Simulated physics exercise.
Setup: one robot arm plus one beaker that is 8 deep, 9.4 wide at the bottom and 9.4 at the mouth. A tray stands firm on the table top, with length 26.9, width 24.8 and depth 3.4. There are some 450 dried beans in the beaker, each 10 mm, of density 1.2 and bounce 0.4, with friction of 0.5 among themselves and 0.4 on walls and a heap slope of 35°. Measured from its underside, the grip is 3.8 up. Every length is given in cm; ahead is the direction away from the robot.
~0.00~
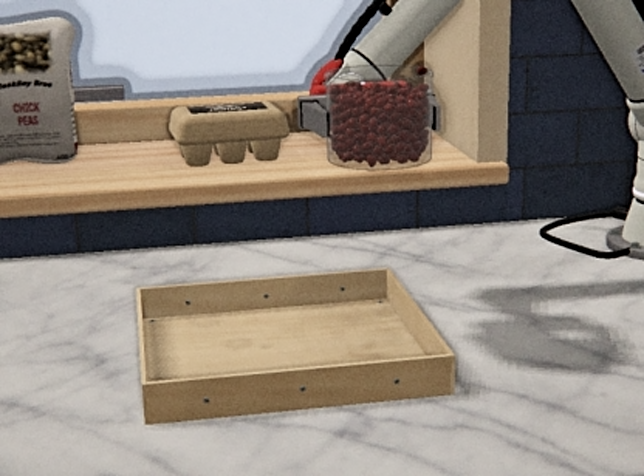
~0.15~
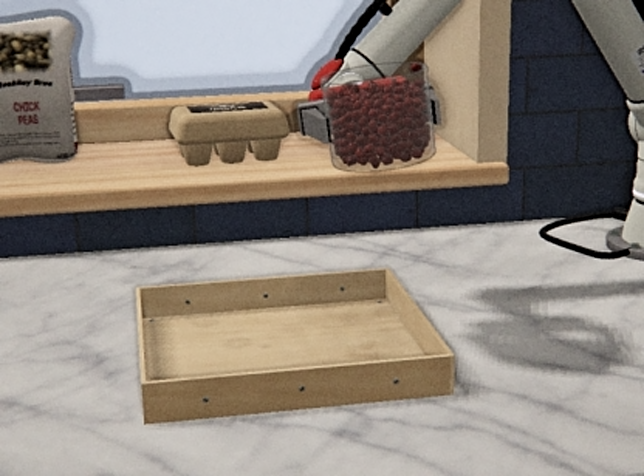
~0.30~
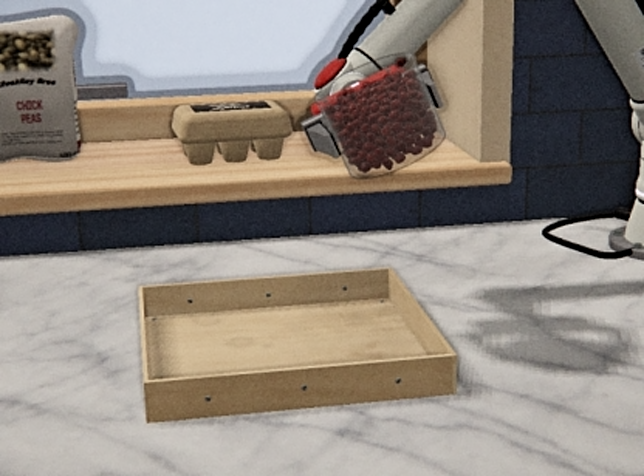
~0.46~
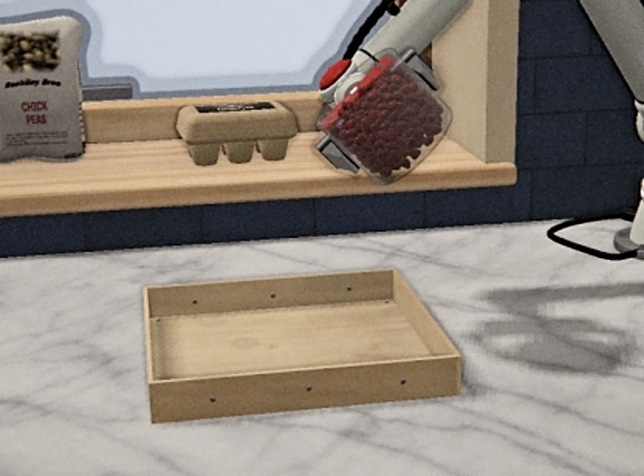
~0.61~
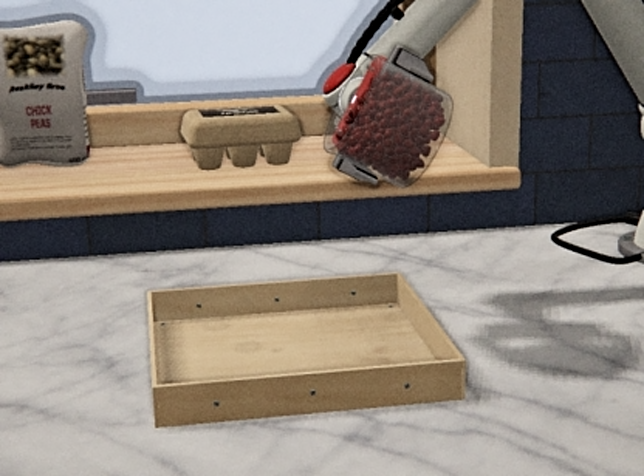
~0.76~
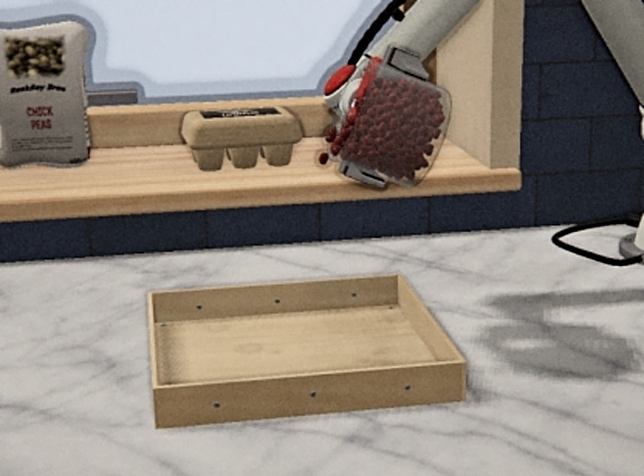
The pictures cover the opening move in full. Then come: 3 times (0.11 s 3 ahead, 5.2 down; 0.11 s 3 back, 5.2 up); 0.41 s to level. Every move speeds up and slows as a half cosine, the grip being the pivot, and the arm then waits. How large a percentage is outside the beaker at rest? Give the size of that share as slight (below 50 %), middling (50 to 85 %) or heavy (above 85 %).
Slight.
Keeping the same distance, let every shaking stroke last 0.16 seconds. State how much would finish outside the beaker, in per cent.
Roughly 10 percent would.
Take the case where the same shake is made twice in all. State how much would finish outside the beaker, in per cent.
25 %.
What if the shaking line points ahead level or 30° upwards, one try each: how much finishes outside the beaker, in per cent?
Roughly 80 per cent, then 100 per cent.
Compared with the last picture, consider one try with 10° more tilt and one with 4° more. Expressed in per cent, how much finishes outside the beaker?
Roughly 50 per cent on the first try and 35 per cent on the second.
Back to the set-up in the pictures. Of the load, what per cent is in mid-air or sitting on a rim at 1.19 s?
About 10 per cent.
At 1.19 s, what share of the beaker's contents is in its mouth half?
Something near 40 per cent is there.
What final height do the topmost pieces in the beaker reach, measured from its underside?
I'd put it at close to 7.5 centimetres.
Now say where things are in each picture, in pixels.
The first picture shows beaker middle at (379, 118), level; upper third of the load around (379, 101), from x 335 to 425, top at y 70; 454 in the beaker.
The second picture shows beaker middle at (379, 118), tilted 6° forward; upper third of the load around (380, 101), from x 335 to 425, top at y 70.
The third picture shows beaker middle at (381, 117), tilted 23° forward; upper third of the load around (388, 100), from x 330 to 435, top at y 65.
The fourth picture shows beaker middle at (386, 119), tilted 44° forward; upper third of the load around (395, 100), from x 335 to 440, top at y 70.
The fifth picture shows beaker middle at (389, 123), tilted 61° forward; upper third of the load around (398, 101), from x 340 to 440, top at y 75.
The sixth picture shows beaker middle at (390, 125), tilted 67° forward; upper third of the load around (399, 104), from x 325 to 440, top at y 80; 454 in the beaker.
By 1.19 s, tilted 67° forward, highest piece 25 above the table; 357 in the beaker, 53 in the tray, 44 in flight or on a rim.
By 1.62 s, tilted 36° forward, highest piece 24 above the table; 310 in the beaker, 125 in the tray, 14 on the table or floor, 5 in flight or on a rim.
By 2.03 s, level, highest piece 27 above the table; 310 in the beaker, 128 in the tray, 16 on the table or floor.
By 3.08 s, level, highest piece 27 above the table; 310 in the beaker, 128 in the tray, 16 on the table or floor.
Final count, 310 in the beaker, 128 in the tray, 16 on the table or floor. That is 32 % outside the beaker.
